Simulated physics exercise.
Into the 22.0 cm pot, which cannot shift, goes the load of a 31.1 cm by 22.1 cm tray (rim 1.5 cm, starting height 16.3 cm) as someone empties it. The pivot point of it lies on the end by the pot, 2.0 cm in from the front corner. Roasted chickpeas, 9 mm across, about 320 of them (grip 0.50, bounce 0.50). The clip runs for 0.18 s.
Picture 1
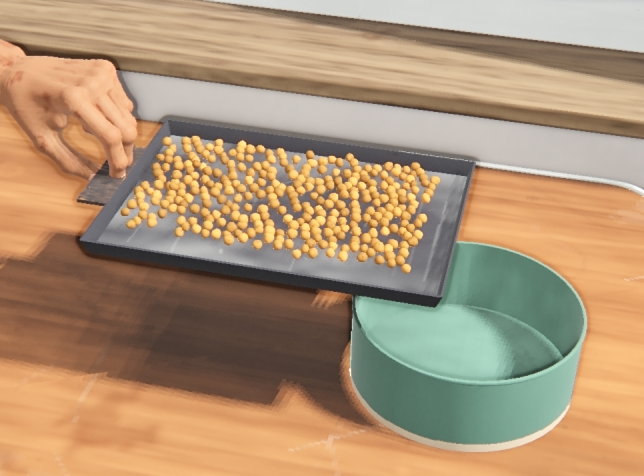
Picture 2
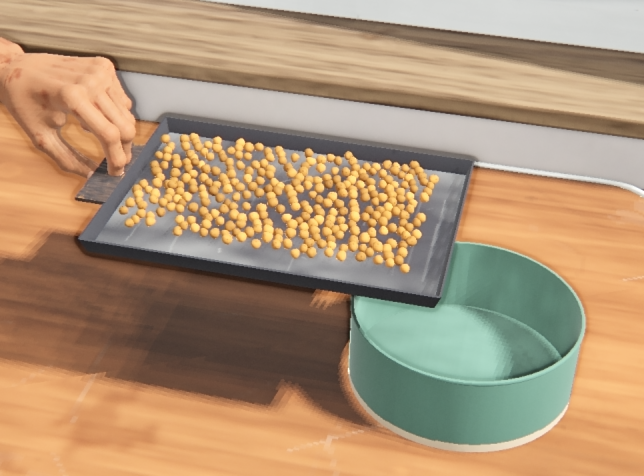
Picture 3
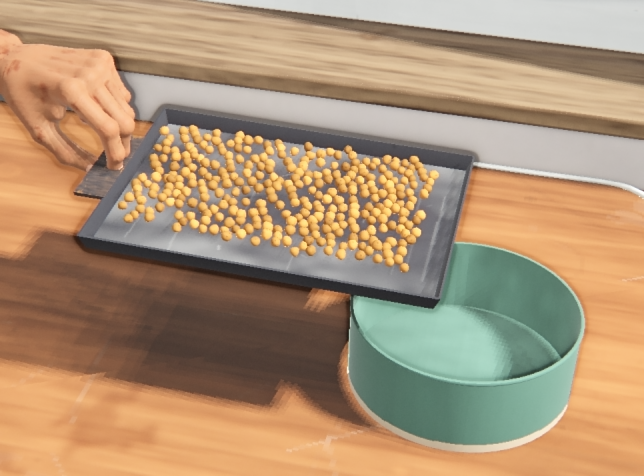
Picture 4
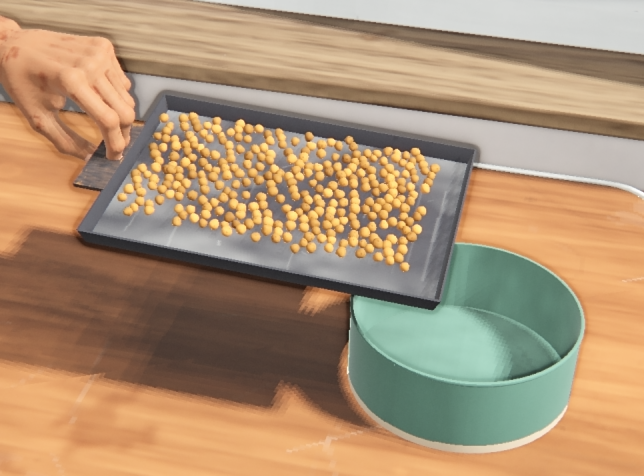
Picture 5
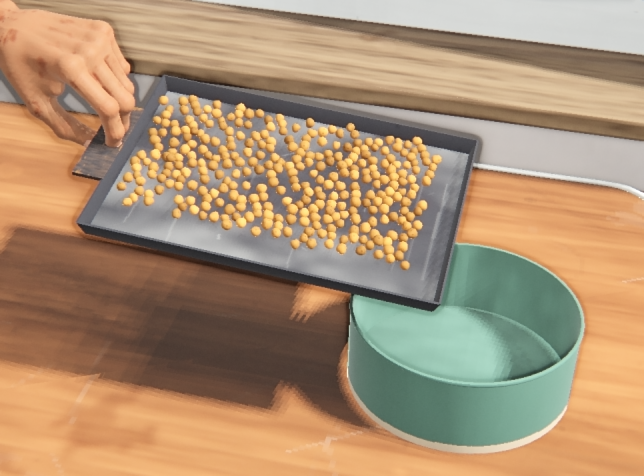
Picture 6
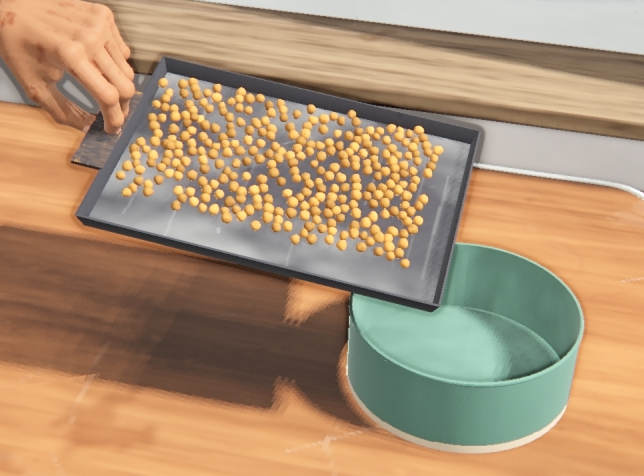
Dark tray of roasted chickpeas tilting gradually as a hand at left raises its far end beside a green pot.
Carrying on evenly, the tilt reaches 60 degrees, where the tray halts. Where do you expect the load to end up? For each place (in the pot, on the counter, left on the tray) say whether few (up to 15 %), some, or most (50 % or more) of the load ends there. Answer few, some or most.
Pot: Few; counter: Most; left on the tray: Some.
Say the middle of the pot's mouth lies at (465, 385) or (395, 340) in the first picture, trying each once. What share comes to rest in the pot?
45 % and 30 %.
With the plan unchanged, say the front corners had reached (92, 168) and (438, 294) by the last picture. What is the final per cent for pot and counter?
Pot 40 % / counter 10 %.
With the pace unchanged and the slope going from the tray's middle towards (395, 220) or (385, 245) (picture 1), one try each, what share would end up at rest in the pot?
I'd put it at roughly 45 per cent for the first tilt and roughly 30 per cent for the second.
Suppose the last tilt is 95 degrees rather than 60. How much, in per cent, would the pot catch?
That would be around 0 percent.
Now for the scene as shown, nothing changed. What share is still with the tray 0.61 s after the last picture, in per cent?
Load share: Around 45%.
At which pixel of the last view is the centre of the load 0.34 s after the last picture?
At that time the load is centred around (335, 208).
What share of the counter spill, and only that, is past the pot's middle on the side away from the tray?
Some 40 per cent of the spill lies beyond the centre.
Then, 0.20 s after the last picture, tilt 37 degrees; the tray holds 100 %, the pot 0 %.
Then, 0.34 s after the last picture, tilt 53 degrees; the tray holds 100 %, the pot 0 %.
Then, 0.61 s after the last picture, tilt 60 degrees; the tray holds 45 %, the pot 0 %.
In the end, pot 0 %, counter 65 %, tray 35 %.
